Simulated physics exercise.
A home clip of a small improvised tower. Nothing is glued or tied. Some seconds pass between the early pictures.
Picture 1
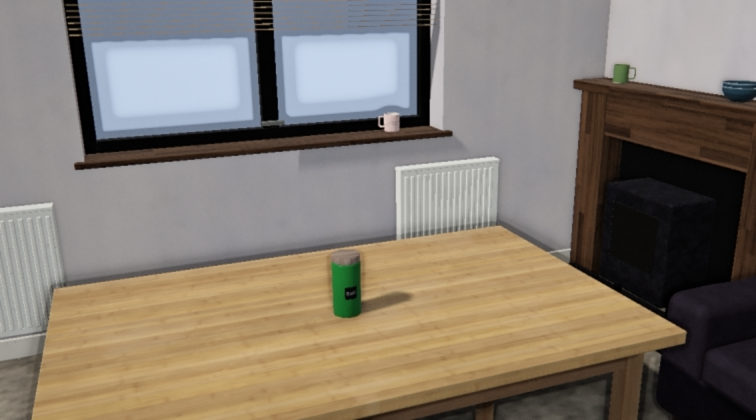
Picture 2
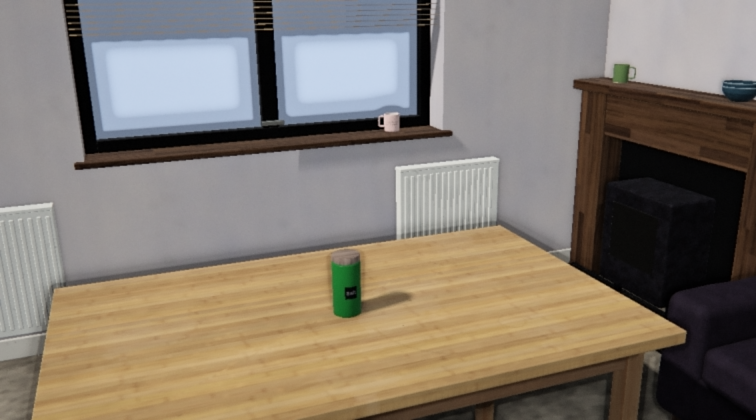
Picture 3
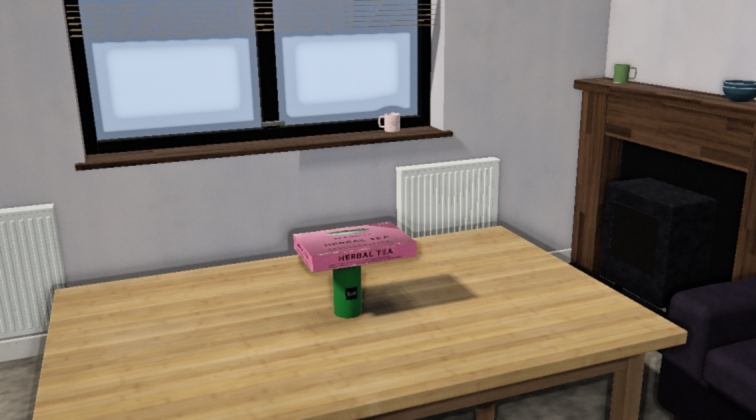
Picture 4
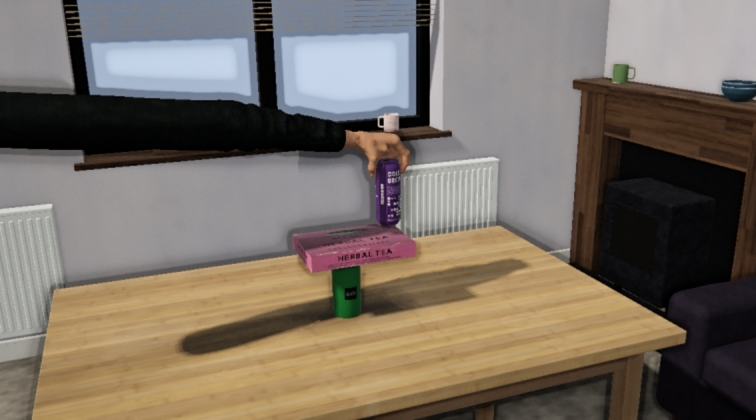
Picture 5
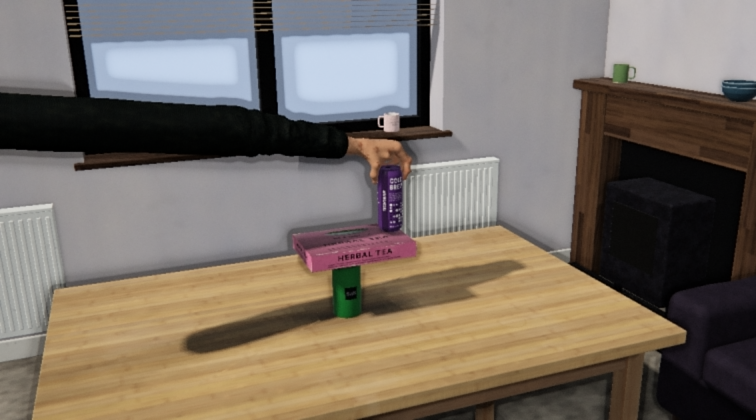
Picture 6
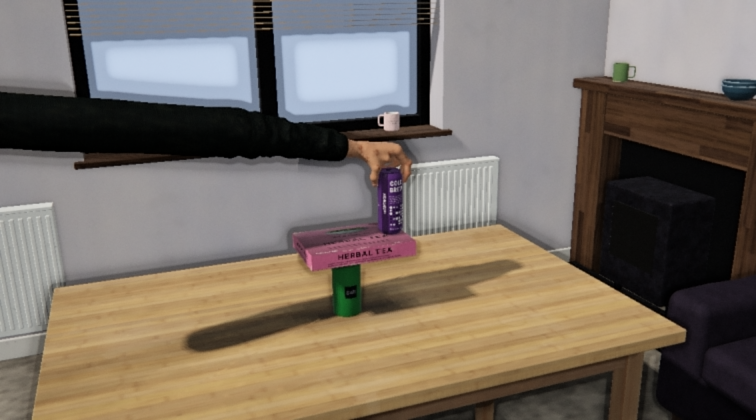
In the video, a green cylindrical container stands on a wooden table, then a pink herbal tea packet appears on top of it. A hand reaches in from the left and lowers a purple can onto the packet's right side, still gripping it.
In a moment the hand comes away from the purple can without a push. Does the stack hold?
The stack gives way.
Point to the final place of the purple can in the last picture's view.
Near (444, 285).
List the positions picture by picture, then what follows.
In the first frame, the last thing is not in view yet.
In the second frame, the last thing is not in view yet.
In the third frame, the last thing is not in view yet; pink packet (354, 245).
The fourth frame shows coming down; purple can (388, 192); pink packet (353, 245).
The fifth frame shows coming down; purple can (390, 199); pink packet (354, 245).
The sixth frame shows set down, still held; purple can (390, 202); pink packet (354, 244).
Then, 0.50 s on from there, purple can and pink packet now fallen.
Then, 0.80 s on from there, things are still on the move.
In the end, fallen, purple can and pink packet; green jar unmoved. At the end, from the last picture's camera, purple can near (444, 285). The stack loses its balance.
